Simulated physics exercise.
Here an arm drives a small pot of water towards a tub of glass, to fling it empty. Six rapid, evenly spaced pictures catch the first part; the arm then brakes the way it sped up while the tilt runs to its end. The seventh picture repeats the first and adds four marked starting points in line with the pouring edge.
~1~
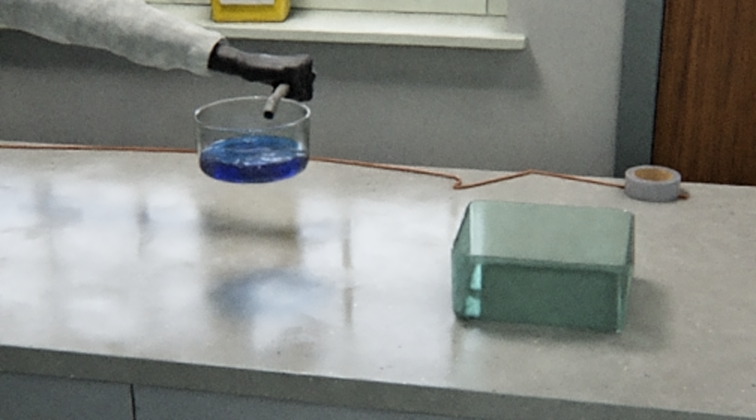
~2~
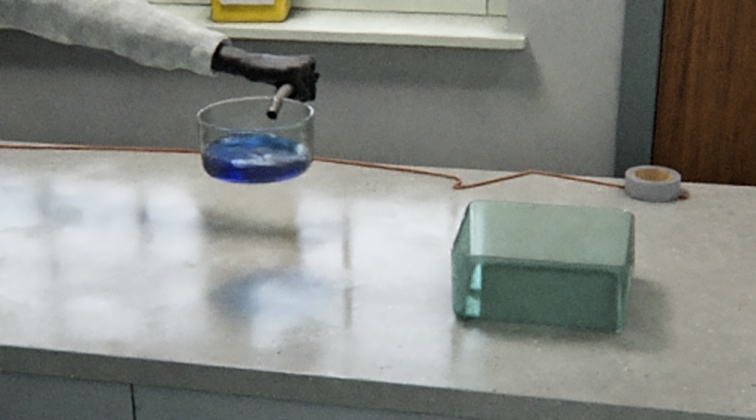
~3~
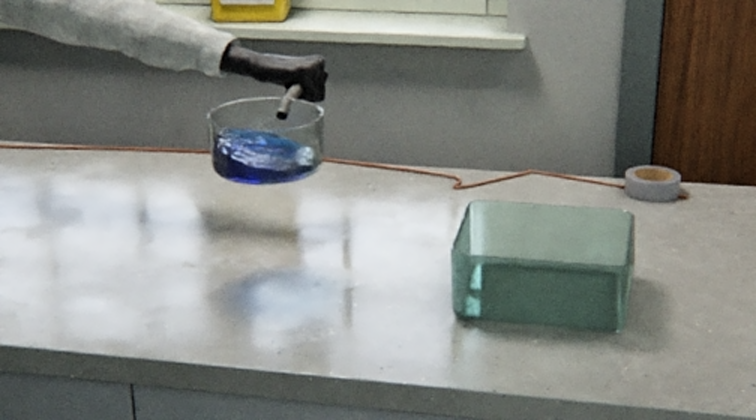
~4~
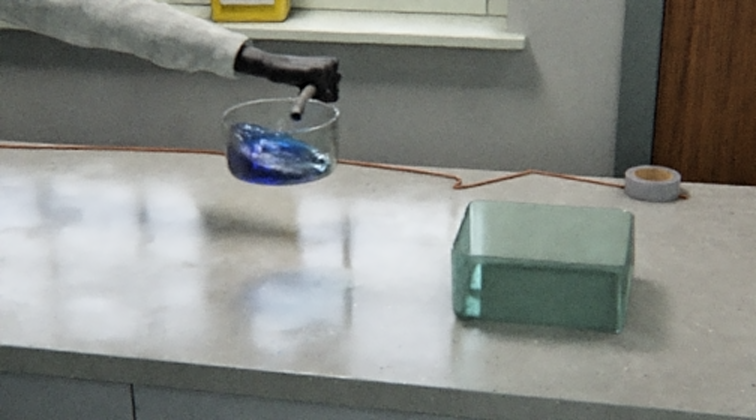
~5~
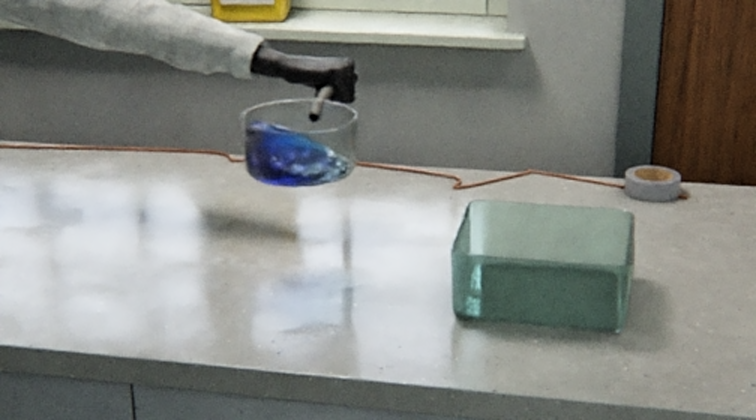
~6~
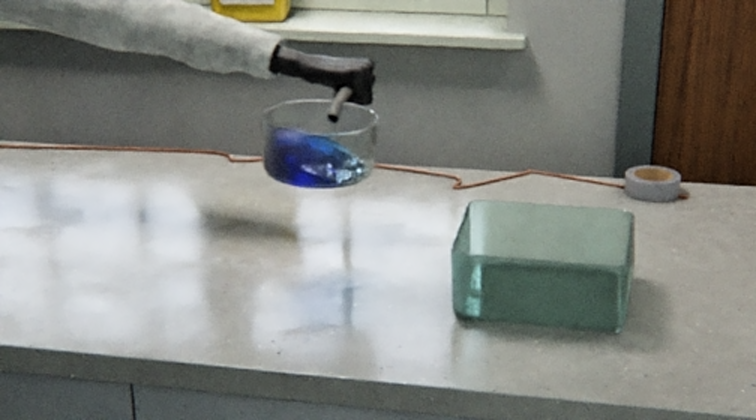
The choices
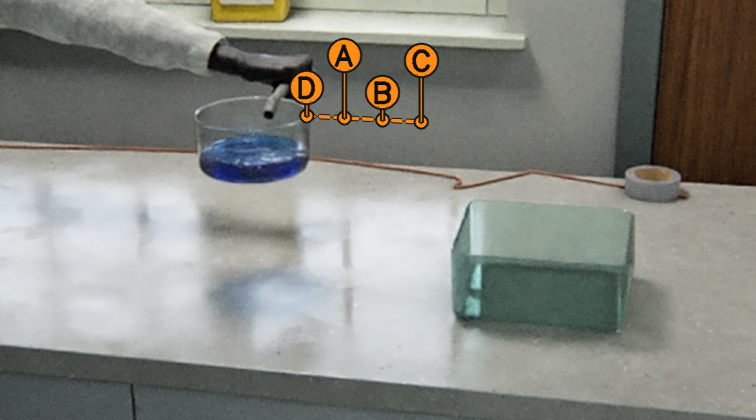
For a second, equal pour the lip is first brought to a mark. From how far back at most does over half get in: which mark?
The answer is dot A.
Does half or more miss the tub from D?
Yes, that goes wrong.
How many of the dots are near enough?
Three of them.
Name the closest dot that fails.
D.
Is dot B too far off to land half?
No.
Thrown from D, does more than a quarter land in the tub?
Yes, it does.
On the marked copy, A at (344, 117); B at (382, 120); C at (421, 122); D at (306, 115).
With A, about 62 % lands in the tub, 29 % falls short and 9 % goes beside or beyond.
With B, about 85 % lands in the tub, 4 % falls short and 10 % goes beside or beyond.
With C, about 79 % lands in the tub, 5 % falls short and 16 % goes beside or beyond.
With D, about 38 % lands in the tub, 58 % falls short and 4 % goes beside or beyond.
